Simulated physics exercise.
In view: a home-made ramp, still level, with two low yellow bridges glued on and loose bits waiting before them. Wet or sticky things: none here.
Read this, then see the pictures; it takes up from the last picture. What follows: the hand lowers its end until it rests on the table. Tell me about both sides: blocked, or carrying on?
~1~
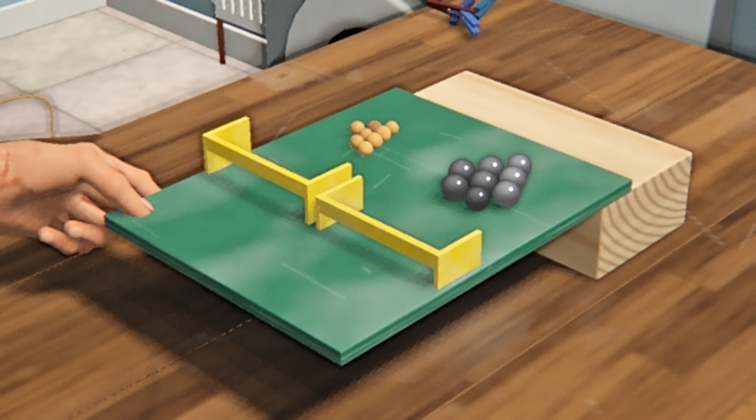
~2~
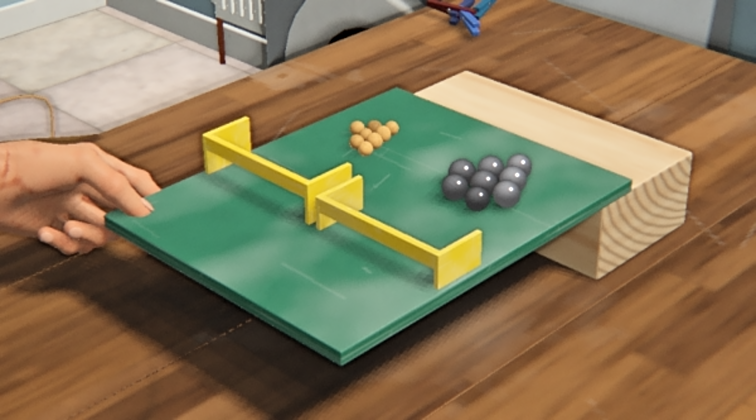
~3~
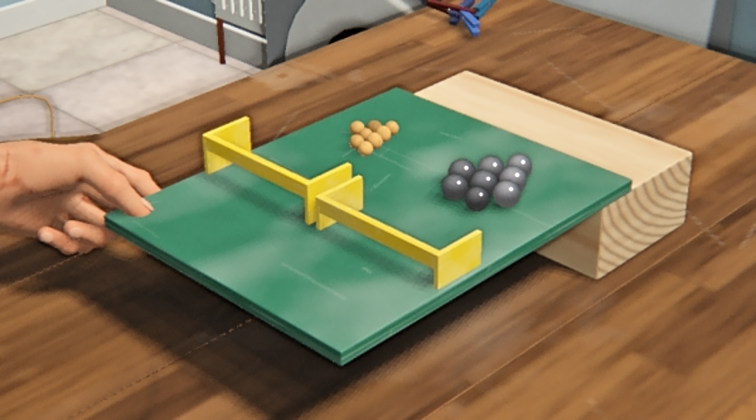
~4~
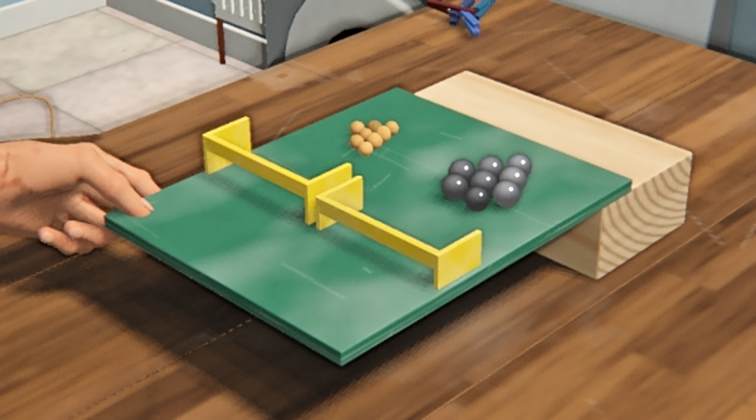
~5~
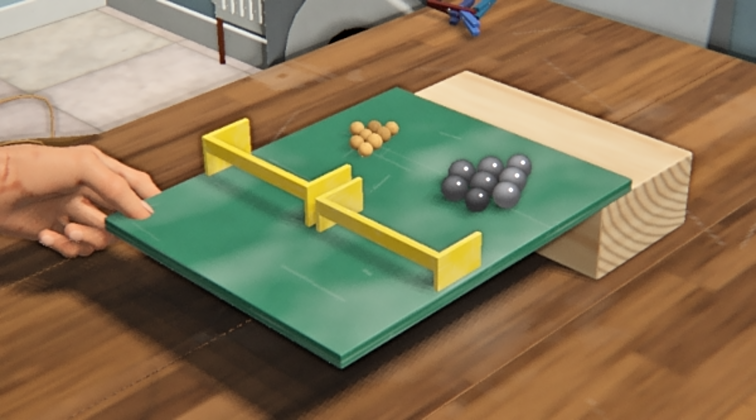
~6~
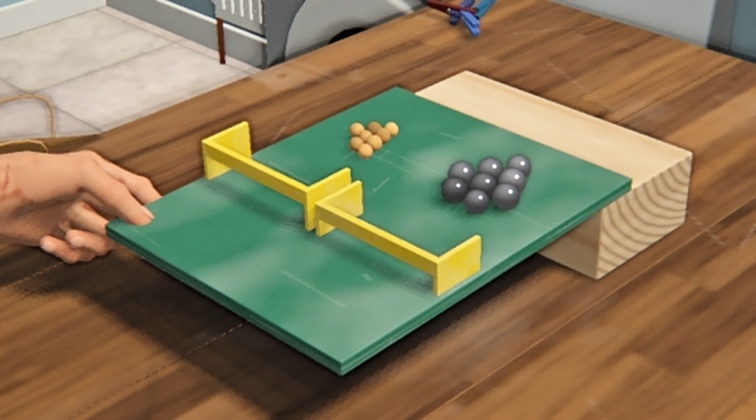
Near handful: Stuck; far handful: Through.
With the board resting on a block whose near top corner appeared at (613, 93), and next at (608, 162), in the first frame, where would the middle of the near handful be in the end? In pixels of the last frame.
Near (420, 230) in the first try and near (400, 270) in the second.
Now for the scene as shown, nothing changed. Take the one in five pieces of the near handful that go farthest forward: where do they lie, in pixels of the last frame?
Near (402, 296) in the last view.
Then, 0.29 s on from there, board sloping at 9°; near handful on its way down; far handful on its way down.
Then, 0.60 s on from there, board resting at 14°; near handful has reached its gate; far handful has reached its gate.
Then, 0.96 s on from there, board resting at 14°; near handful has reached its gate; far handful the whole lot past its gate.
In the end, board resting at 14°; near handful gathered behind its gate; far handful the whole lot past its gate.
